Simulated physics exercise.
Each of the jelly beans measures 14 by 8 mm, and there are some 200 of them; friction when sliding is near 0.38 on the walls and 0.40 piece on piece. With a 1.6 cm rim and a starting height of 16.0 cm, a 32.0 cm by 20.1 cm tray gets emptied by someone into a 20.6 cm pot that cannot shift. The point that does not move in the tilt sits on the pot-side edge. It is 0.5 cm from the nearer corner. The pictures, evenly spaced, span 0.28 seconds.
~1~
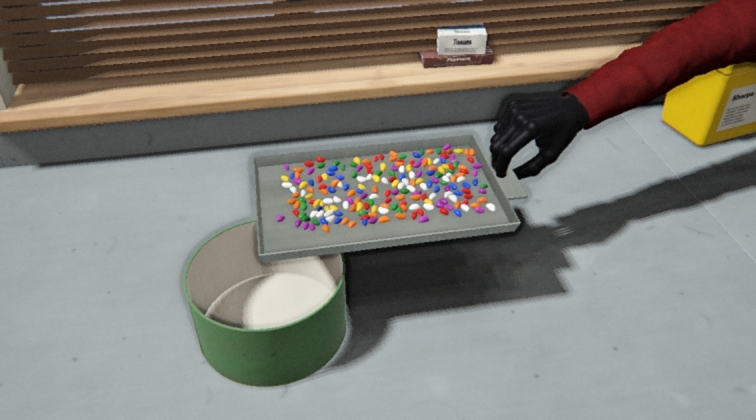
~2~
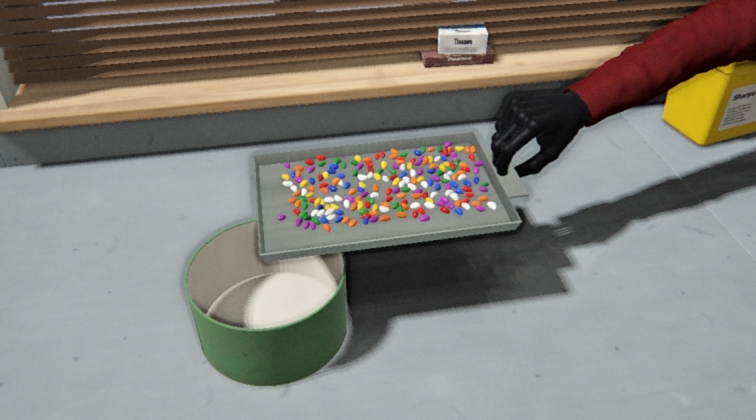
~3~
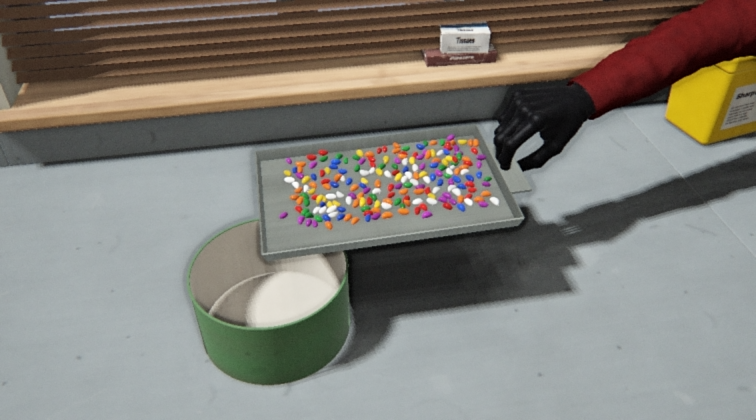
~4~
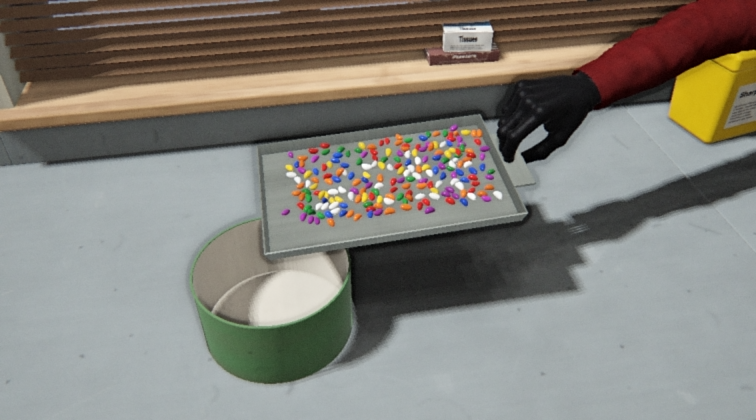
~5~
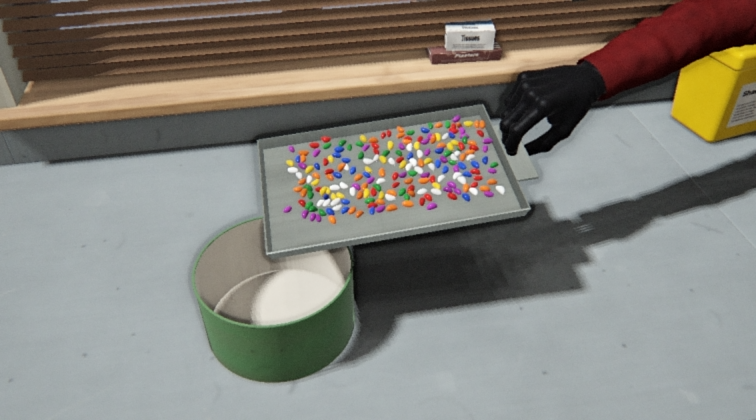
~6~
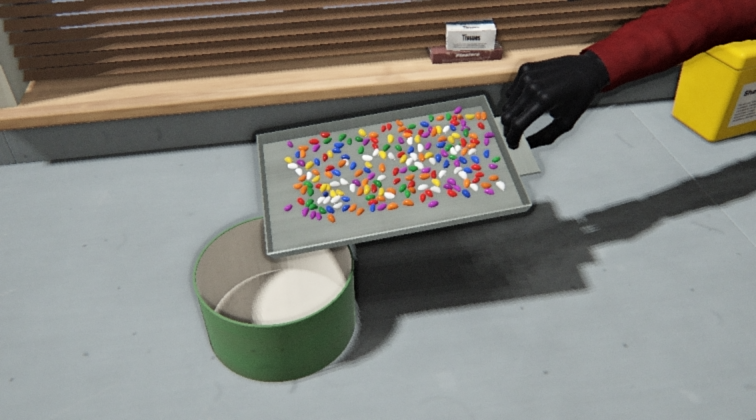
A gray tray scattered with colorful jelly beans slowly tilted, its right side rising a little as a black-gloved hand held that end, while the beans stayed spread out above the green pot.
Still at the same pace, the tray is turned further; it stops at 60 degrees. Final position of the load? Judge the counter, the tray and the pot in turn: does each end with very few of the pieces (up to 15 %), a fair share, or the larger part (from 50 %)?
Counter: Very few. Left on the tray: The larger part. Pot: Very few.
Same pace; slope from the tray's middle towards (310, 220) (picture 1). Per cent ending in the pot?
Roughly 40 percent of them.
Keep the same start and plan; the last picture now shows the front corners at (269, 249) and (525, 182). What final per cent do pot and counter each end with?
Per cent by place - pot 20, counter 10.
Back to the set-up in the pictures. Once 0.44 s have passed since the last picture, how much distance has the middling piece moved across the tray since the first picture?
By then it sits near 7 cm from where it began.
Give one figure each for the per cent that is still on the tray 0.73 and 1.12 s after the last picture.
Around 100 first, about 90 after.
Then, 0.44 s after the last picture, tilt 35 degrees; the tray holds 100 %, the pot 0 %.
Then, 0.73 s after the last picture, tilt 50 degrees; the tray holds 100 %, the pot 0 %.
Then, 1.12 s after the last picture, tilt 60 degrees; the tray holds 90 %, the pot 5 %.
In the end, counter 5 %, tray 85 %, pot 5 %.
